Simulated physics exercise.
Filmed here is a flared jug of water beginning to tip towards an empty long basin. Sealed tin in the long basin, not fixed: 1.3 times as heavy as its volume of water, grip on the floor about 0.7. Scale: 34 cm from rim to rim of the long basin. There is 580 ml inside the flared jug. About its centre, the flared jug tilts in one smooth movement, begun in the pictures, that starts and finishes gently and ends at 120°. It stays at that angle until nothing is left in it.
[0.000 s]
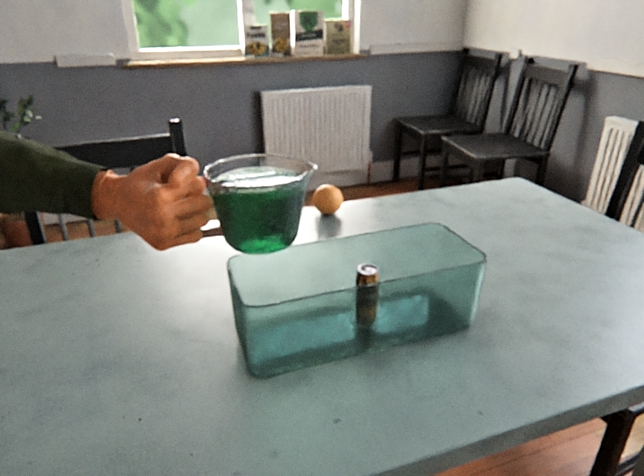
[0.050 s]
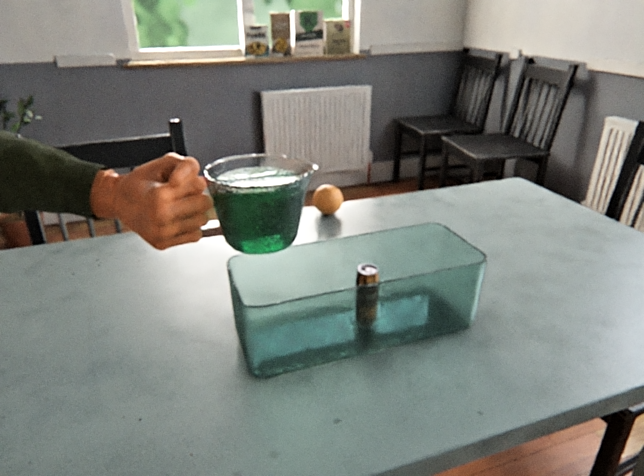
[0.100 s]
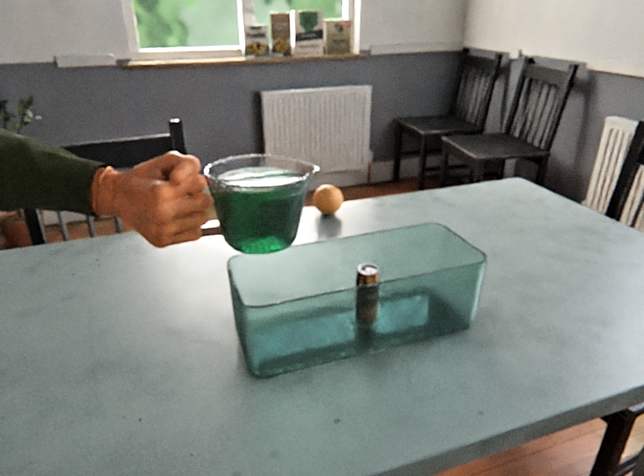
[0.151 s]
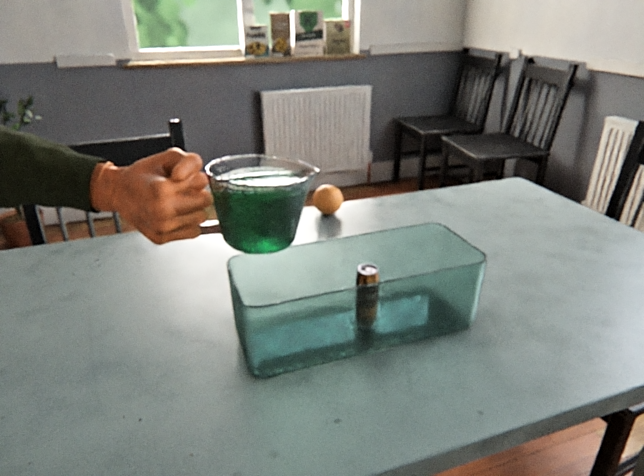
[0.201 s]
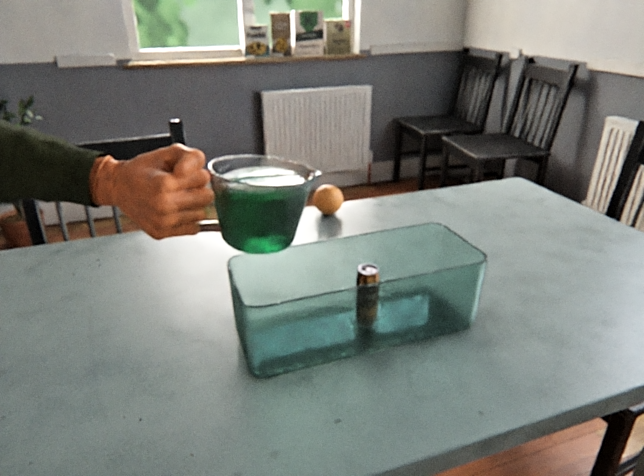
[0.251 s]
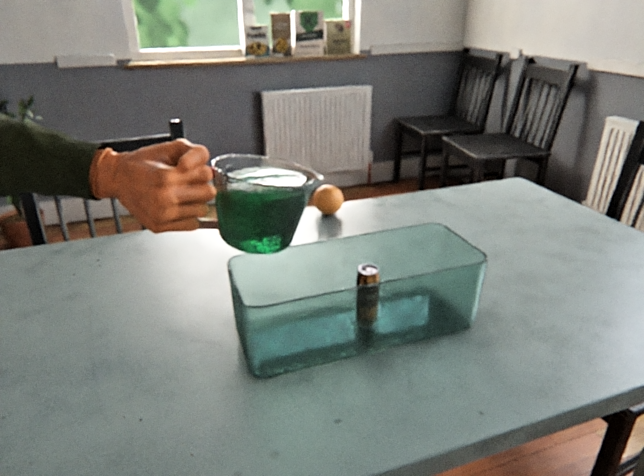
Above a table, a hand slightly tilts a glass jug of green liquid to the right.
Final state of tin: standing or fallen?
Standing.
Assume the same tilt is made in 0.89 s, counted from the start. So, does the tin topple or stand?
Then the tin does not tip.
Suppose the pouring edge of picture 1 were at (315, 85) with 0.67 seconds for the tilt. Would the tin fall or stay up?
It tumbles.
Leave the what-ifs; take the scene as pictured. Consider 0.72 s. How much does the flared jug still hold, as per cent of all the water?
About 56 per cent.
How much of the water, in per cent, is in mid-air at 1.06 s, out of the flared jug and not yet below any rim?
Estimated airborne part: Roughly 3 per cent.
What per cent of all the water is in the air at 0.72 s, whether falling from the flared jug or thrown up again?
Roughly 20 %.
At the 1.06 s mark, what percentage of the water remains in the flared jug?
3 in a hundred, give or take.
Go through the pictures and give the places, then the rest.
It leans 0°; its right rim is at (316, 165); the water meets the walls at (210, 185) and (302, 174); the long basin's rim runs from (234, 282) to (463, 241); the tin's top is at (368, 271), in the first picture.
It leans 0°; its right rim is at (316, 165); the water meets the walls at (210, 185) and (303, 175), in the second picture.
It leans 2°; its right rim is at (317, 166); the water meets the walls at (211, 184) and (303, 175), in the third picture.
It leans 4°; its right rim is at (318, 168); the water meets the walls at (213, 184) and (304, 176), in the fourth picture.
It leans 7°; its right rim is at (320, 171); the water meets the walls at (213, 185) and (307, 176), in the fifth picture.
It leans 11°; its right rim is at (322, 175); the water meets the walls at (216, 185) and (310, 176), in the sixth picture.
By 0.72 s the tilt is 70° and 57 per cent is still to pour; the tin stands where it began.
By 1.06 s the tilt is 110° and 3 per cent is still to pour; the tin stands 1 cm from where it began.
By 1.41 s the tilt is 120° and 0 per cent is still to pour; the tin stands 1 cm from where it began.
By 1.80 s the tilt is 120° and 0 per cent is still to pour; the tin stands 1 cm from where it began.
At rest the tin stands 1 cm from where it began.
